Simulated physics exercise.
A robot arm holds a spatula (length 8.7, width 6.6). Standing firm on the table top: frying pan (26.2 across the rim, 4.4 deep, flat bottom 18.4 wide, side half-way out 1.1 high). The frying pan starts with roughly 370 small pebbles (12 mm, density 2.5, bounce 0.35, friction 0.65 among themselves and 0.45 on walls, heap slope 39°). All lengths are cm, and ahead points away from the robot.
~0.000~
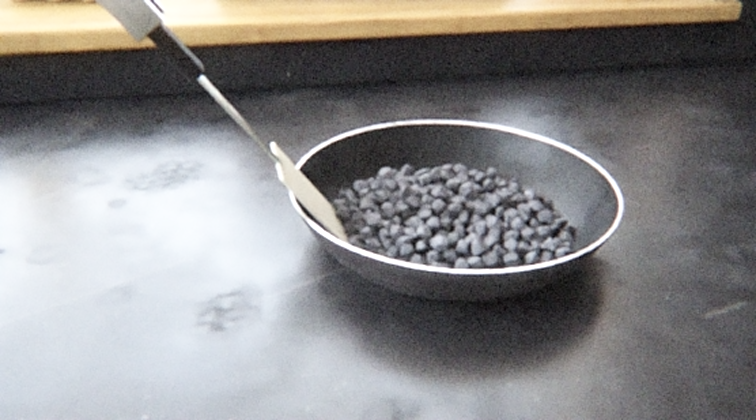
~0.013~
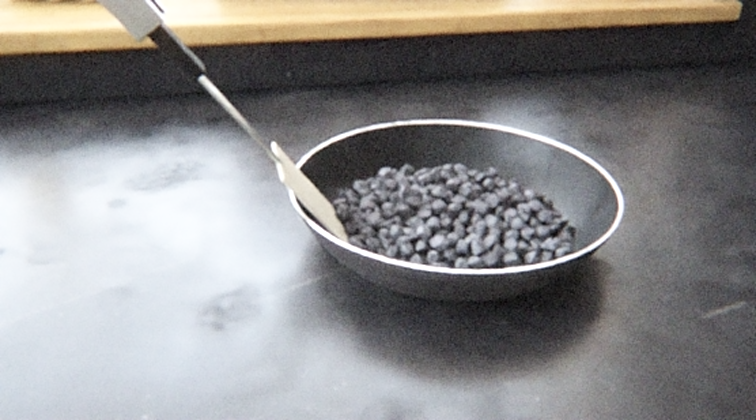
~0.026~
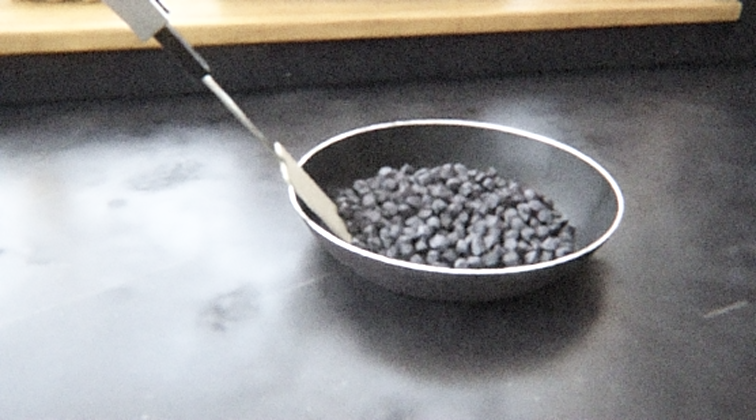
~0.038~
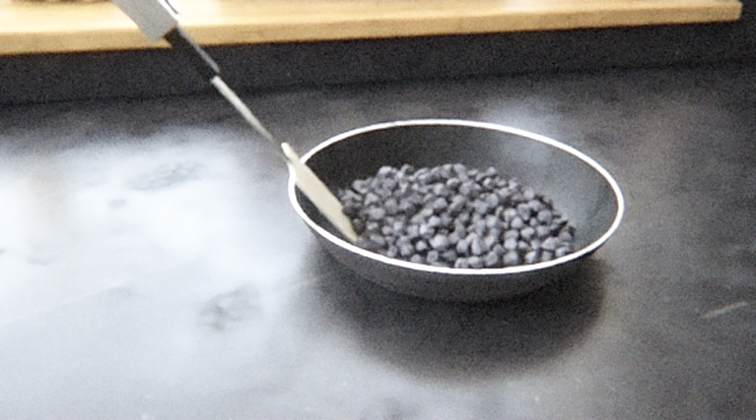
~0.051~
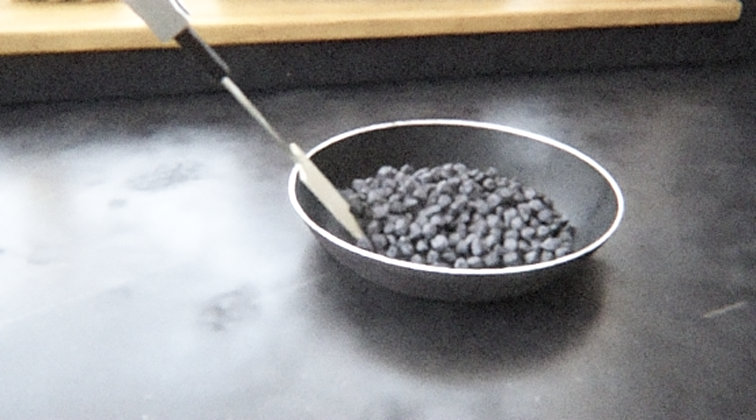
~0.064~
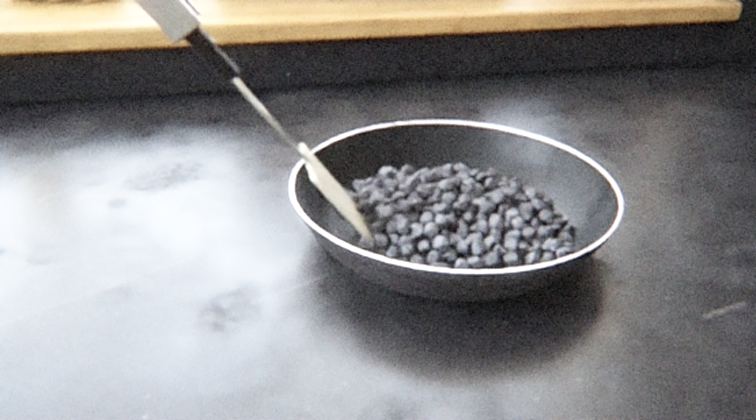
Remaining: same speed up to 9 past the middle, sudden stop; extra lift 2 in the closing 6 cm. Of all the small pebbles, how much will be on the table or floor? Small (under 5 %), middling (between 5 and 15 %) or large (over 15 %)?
Answer: Middling; between 5 and 15 % of the small pebbles finish on the table or floor.
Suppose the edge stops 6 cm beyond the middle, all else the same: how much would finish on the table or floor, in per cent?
It would be near 0 per cent.
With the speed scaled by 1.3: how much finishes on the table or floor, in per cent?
Some 10 per cent.
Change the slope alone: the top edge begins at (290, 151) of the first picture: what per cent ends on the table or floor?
About 10 per cent.
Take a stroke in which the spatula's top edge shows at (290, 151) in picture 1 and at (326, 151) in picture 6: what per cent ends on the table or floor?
About 15 per cent.
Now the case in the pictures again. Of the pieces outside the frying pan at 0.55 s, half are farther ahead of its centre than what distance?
Roughly 16 cm.
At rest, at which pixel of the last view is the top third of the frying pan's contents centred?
Near (558, 181).
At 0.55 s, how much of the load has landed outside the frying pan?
About 6 per cent.
After 0.18 s, sloping 54°, highest piece 4 above the table; 368 in the frying pan.
After 0.29 s, sloping 54°, highest piece 5 above the table; 368 in the frying pan.
After 0.55 s, sloping 54°, highest piece 6 above the table; 340 in the frying pan, 24 on the table or floor, 4 on the blade or in flight.
After 1.60 s, sloping 54°, highest piece 6 above the table; 340 in the frying pan, 28 on the table or floor.
At rest, 340 in the frying pan, 28 on the table or floor. That is 8 % on the table or floor.
